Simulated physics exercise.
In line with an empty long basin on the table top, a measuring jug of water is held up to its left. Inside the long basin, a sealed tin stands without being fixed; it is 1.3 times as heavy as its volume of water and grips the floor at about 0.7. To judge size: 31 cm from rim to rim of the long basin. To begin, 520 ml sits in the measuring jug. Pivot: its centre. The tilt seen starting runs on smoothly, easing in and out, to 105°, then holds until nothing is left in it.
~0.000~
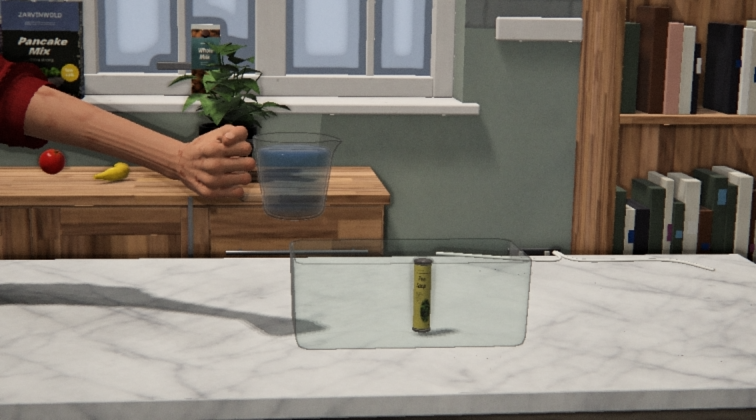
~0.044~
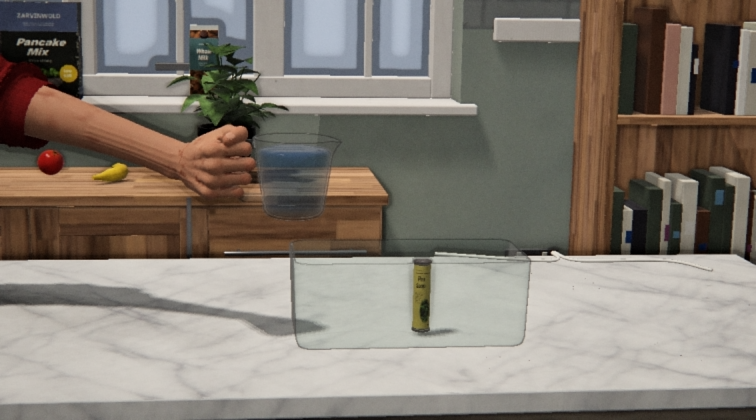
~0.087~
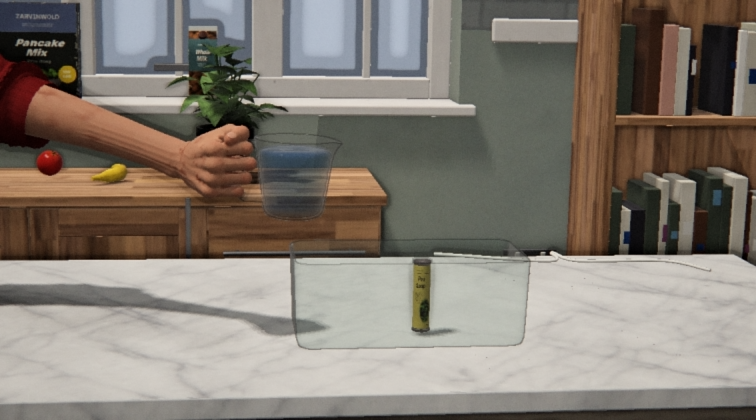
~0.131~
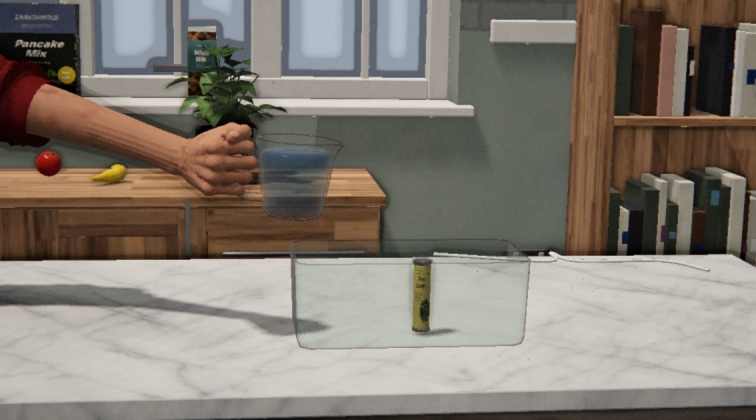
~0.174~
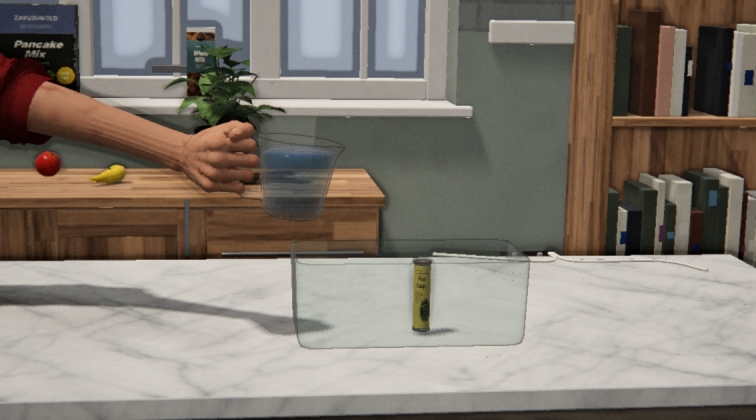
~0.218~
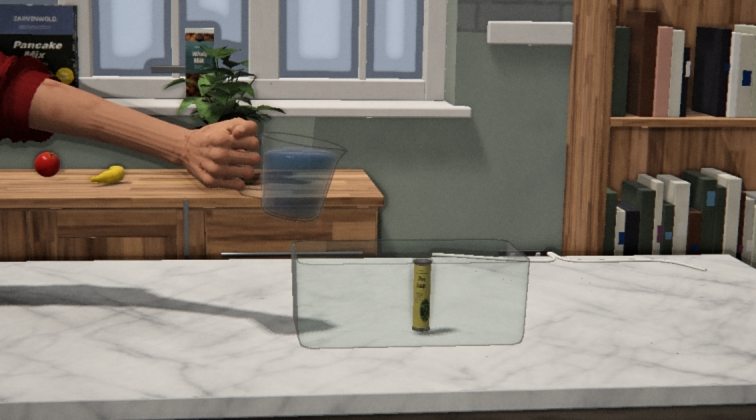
In a kitchen seen from straight in front of a white marble counter, a window, wooden cupboards and bookshelves stand behind. A red-sleeved arm reaches in from the left, its fist beside a clear jug of blue water above the left end of a clear, empty-sided basin holding a small upright yellow tin. The jug stays nearly still, then tilts slightly to the right, while the background shifts very slightly left.
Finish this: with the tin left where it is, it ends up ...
It ends up standing.
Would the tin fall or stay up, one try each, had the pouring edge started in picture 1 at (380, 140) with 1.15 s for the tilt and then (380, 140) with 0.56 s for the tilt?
Try 1: Tipped over; try 2: Tipped over.
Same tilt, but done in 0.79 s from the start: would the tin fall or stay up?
Result: Tin upright.
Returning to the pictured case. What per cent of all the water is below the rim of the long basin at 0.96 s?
Some 72 per cent.
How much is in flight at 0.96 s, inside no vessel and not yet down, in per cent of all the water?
12 per cent, roughly.
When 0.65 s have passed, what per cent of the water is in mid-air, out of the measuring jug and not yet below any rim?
About 16 per cent.
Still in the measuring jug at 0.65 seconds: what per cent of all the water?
Remaining: Near 74 % of the total.
After 0.65 s the tilt is 63° and 75 per cent is still to pour; the tin stands where it began.
After 0.96 s the tilt is 98° and 17 per cent is still to pour; the tin stands where it began.
After 1.29 s the tilt is 105° and 0 per cent is still to pour; the tin stands where it began.
After 1.65 s the tilt is 105° and 0 per cent is still to pour; the tin stands where it began.
In the end the tin stands where it began.
